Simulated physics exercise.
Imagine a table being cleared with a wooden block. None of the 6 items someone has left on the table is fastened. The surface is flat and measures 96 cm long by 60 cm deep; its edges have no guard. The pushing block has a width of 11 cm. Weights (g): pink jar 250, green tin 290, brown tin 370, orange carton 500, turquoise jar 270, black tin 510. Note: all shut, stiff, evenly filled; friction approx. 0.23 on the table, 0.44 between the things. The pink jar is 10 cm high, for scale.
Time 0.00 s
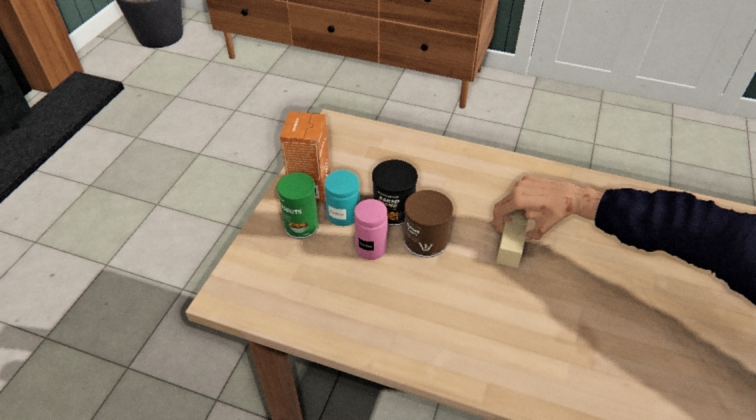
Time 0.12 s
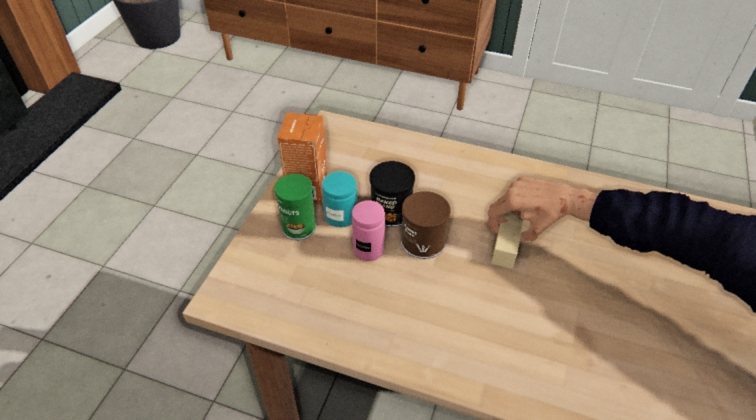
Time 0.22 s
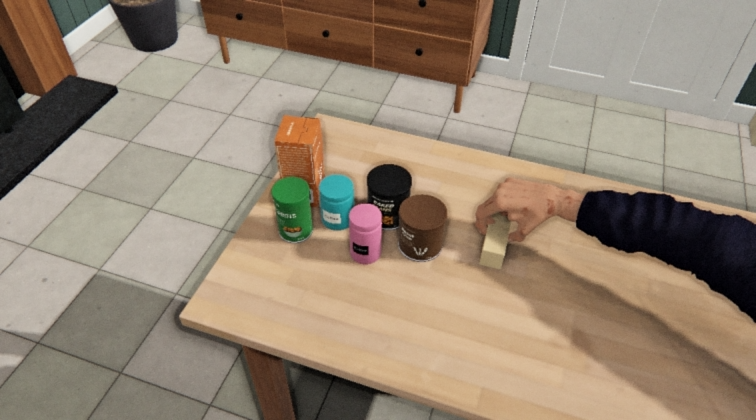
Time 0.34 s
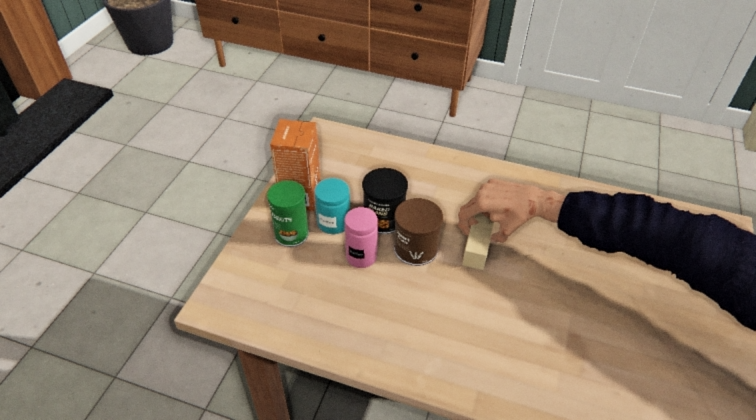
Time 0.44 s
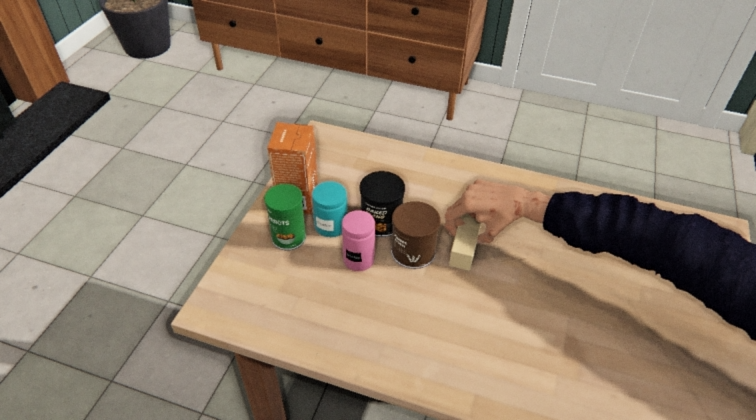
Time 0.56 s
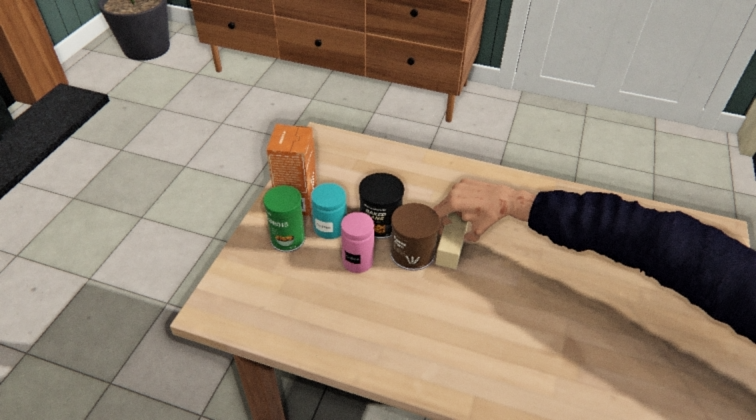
A hand slides a small wooden block left across the table to the brown tin.
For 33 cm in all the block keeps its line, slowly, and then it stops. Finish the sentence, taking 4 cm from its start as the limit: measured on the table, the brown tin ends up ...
The brown tin ends up away from its start.
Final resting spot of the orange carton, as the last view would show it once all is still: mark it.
Look near (268, 153) and you'll find it.
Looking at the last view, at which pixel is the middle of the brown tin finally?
It winds up close to (291, 216).
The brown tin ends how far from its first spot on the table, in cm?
Around 24 centimetres.
After 1.16 s, block slid 21 cm; brown tin slid 12 cm near (353, 226); pink jar slid 5 cm; black tin slid 5 cm.
After 1.46 s, block slid 27 cm; brown tin slid 18 cm near (322, 221); black tin slid 10 cm; turquoise jar slid 7 cm.
At rest (2.2 s), not toppled but over 4 cm from the start, pink jar, green tin, brown tin, orange carton, turquoise jar and black tin. Seen from the same camera at the end, brown tin near (291, 216).
